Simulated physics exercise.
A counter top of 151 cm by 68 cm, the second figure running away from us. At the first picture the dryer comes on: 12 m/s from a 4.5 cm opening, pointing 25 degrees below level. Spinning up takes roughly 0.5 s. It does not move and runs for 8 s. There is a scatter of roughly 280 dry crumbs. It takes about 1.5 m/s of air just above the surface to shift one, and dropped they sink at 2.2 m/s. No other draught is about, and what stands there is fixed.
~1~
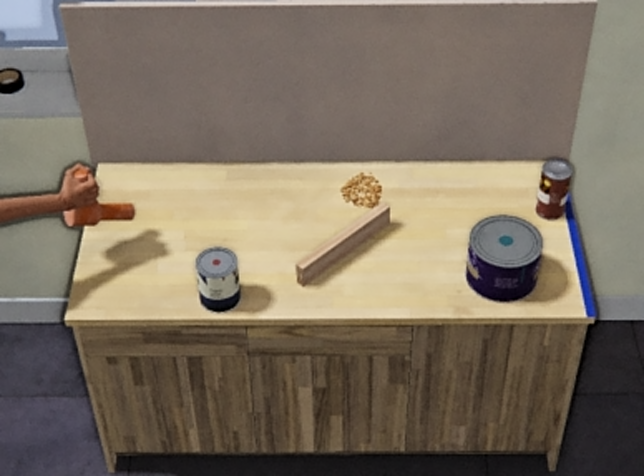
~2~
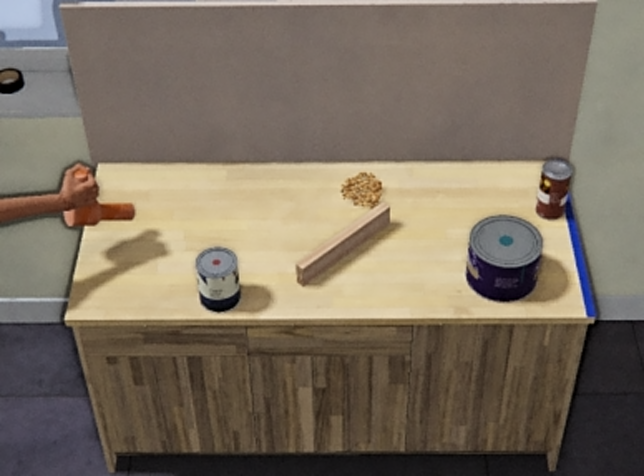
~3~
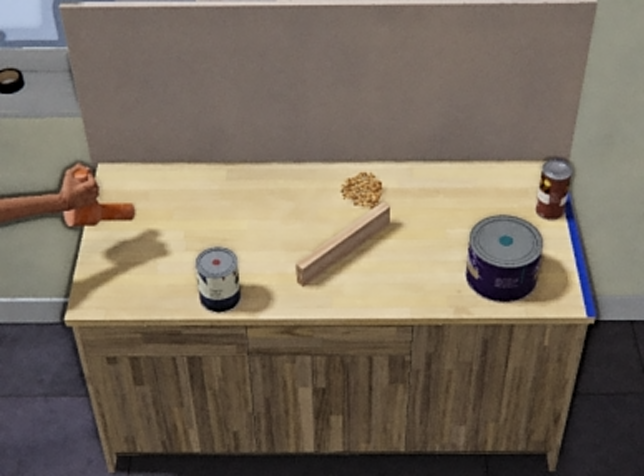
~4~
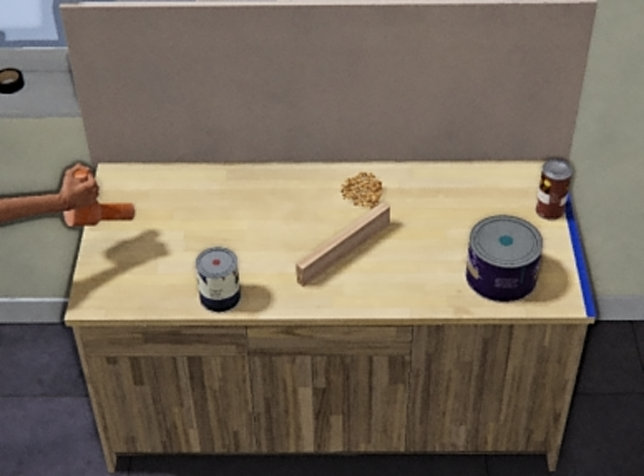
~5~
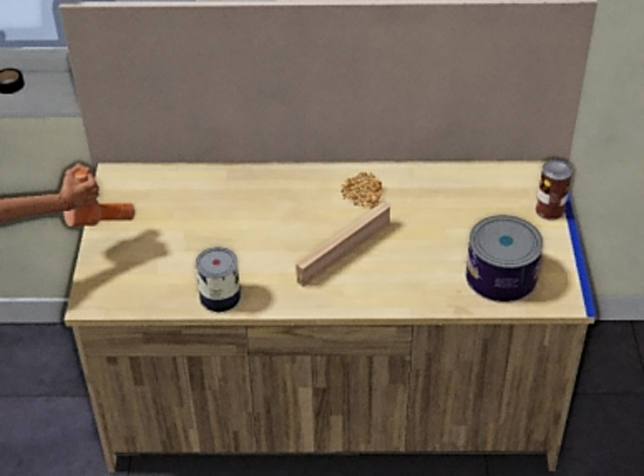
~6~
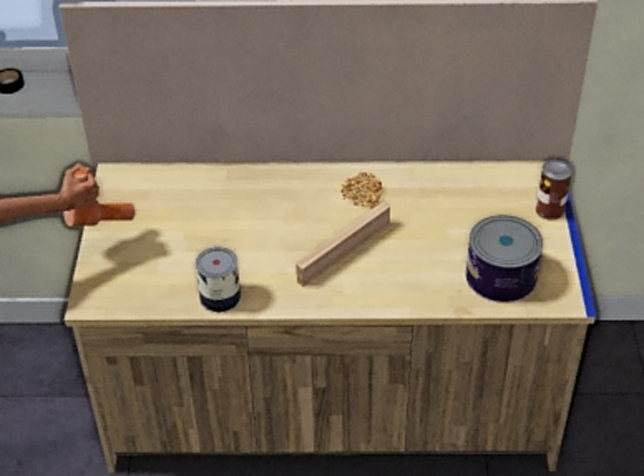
We see a hand at the left holding an orange dryer over a pale wooden counter, pointed toward a small pile of golden crumbs behind a slanting board, with three tins nearby; nothing visibly moves throughout.
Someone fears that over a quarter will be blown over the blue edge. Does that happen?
More than a quarter over the blue edge: Yes.
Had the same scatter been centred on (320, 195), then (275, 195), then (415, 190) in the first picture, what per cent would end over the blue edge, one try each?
In turn about 100 %, 100 %, 80 %.
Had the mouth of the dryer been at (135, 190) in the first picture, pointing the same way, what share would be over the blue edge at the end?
It would be near 70 %.
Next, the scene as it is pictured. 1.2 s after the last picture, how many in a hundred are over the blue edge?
Some 90 per cent.
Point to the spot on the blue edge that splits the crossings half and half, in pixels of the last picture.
Near (564, 170).
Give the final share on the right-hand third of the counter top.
Near 3 %.
Then, 1.2 s after the last picture the count stands so, 85 % are over the blue edge; the middle of those still in play is near (524, 182).
Then, 2.1 s after the last picture the count stands so, 96 % are over the blue edge.
Then, 4.0 s after the last picture the count stands so, 97 % are over the blue edge.
Then, 7.6 s after the last picture, at the end, 97 % are over the blue edge.
